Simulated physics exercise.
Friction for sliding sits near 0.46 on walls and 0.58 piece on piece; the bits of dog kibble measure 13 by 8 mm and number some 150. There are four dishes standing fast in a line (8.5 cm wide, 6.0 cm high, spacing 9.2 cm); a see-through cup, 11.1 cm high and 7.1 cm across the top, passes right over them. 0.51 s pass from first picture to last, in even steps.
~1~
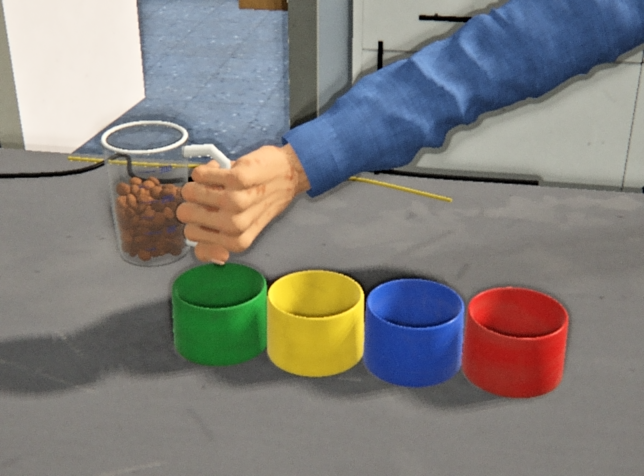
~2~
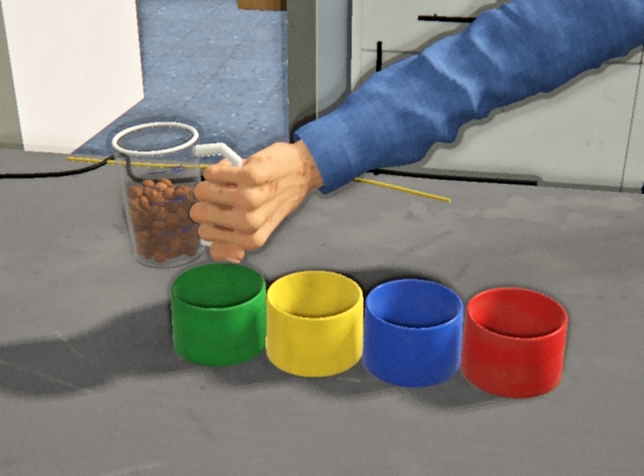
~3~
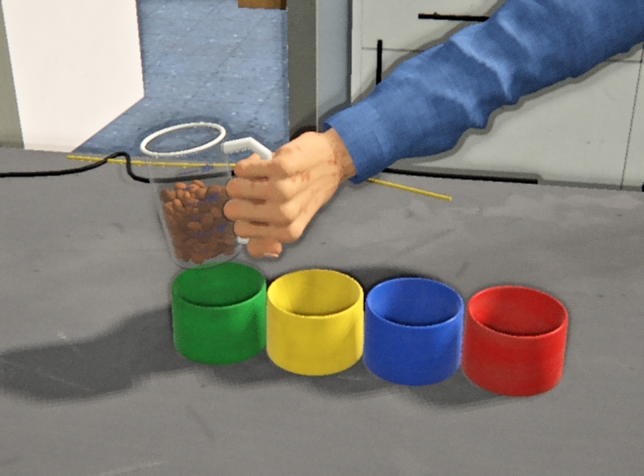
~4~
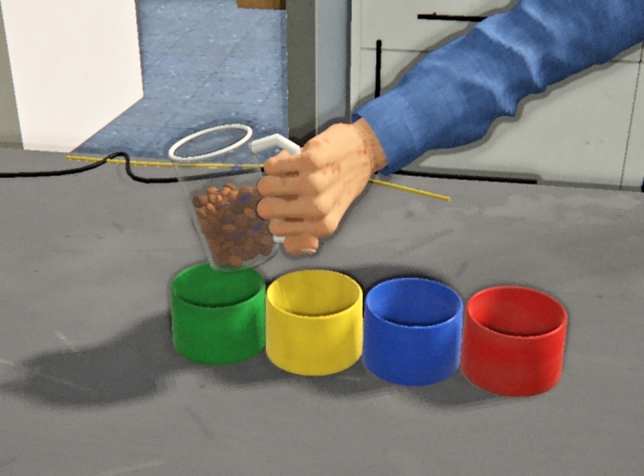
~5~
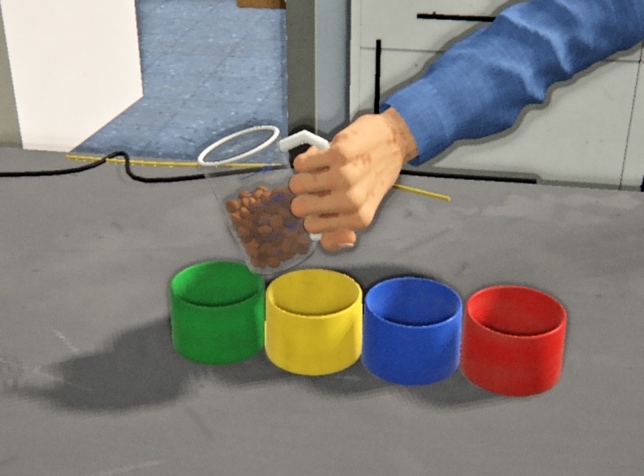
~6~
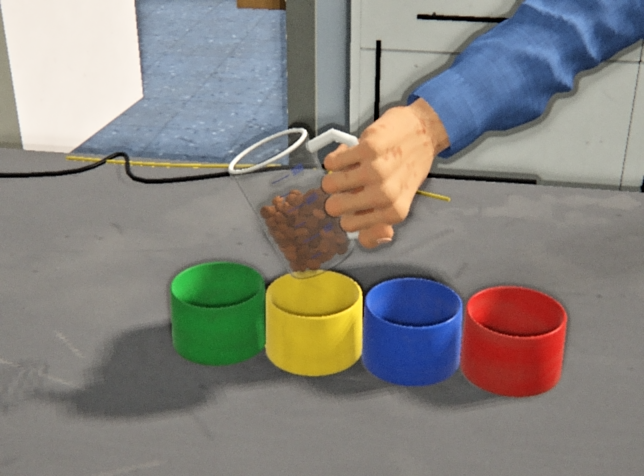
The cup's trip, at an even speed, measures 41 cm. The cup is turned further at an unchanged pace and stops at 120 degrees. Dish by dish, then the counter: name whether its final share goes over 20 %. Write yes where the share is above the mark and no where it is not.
Red: Yes, blue: No, green: No, yellow: No, counter: No.
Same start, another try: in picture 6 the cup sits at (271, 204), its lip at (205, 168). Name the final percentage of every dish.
In the end red holds 100, blue holds 0, green holds 0, yellow holds 0.
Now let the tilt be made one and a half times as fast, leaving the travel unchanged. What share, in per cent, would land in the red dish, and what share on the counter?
Red 100, counter 0.
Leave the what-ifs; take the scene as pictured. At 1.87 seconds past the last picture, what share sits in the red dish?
Close to 60 percent of the load.
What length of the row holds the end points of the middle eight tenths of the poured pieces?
5 cm.
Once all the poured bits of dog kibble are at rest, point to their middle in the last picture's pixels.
Approximately (515, 344) in the last view.
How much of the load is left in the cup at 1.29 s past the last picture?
Roughly 100 %.
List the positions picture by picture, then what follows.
Cup at (150, 195), tilt 0 degrees, lip at (106, 135), moved 0.0 cm; middle of the pieces at (151, 220); green dish at (219, 286); yellow dish at (315, 295); blue dish at (415, 304); red dish at (518, 313), in the first picture.
Cup at (163, 197), tilt 2 degrees, lip at (116, 138), moved 1.3 cm; middle of the pieces at (165, 222), in the second picture.
Cup at (195, 198), tilt 8 degrees, lip at (145, 142), moved 4.3 cm; middle of the pieces at (200, 223), in the third picture.
Cup at (228, 200), tilt 14 degrees, lip at (173, 149), moved 7.4 cm; middle of the pieces at (235, 226), in the fourth picture.
Cup at (261, 202), tilt 20 degrees, lip at (202, 156), moved 10.5 cm; middle of the pieces at (270, 228), in the fifth picture.
Cup at (296, 206), tilt 26 degrees, lip at (232, 165), moved 13.6 cm; middle of the pieces at (307, 231); green dish at (218, 285); yellow dish at (314, 294); blue dish at (413, 303); red dish at (516, 312), in the sixth picture.
Then, 0.78 s after the last picture, tilt 70 degrees; cup holds 100 %.
Then, 1.29 s after the last picture, tilt 99 degrees; cup holds 100 %.
Then, 1.87 s after the last picture, tilt 120 degrees; cup holds 40 %, red 60 %.
In the end, red 100 %, blue 0 %, green 0 %, yellow 0 %, counter 0 %.
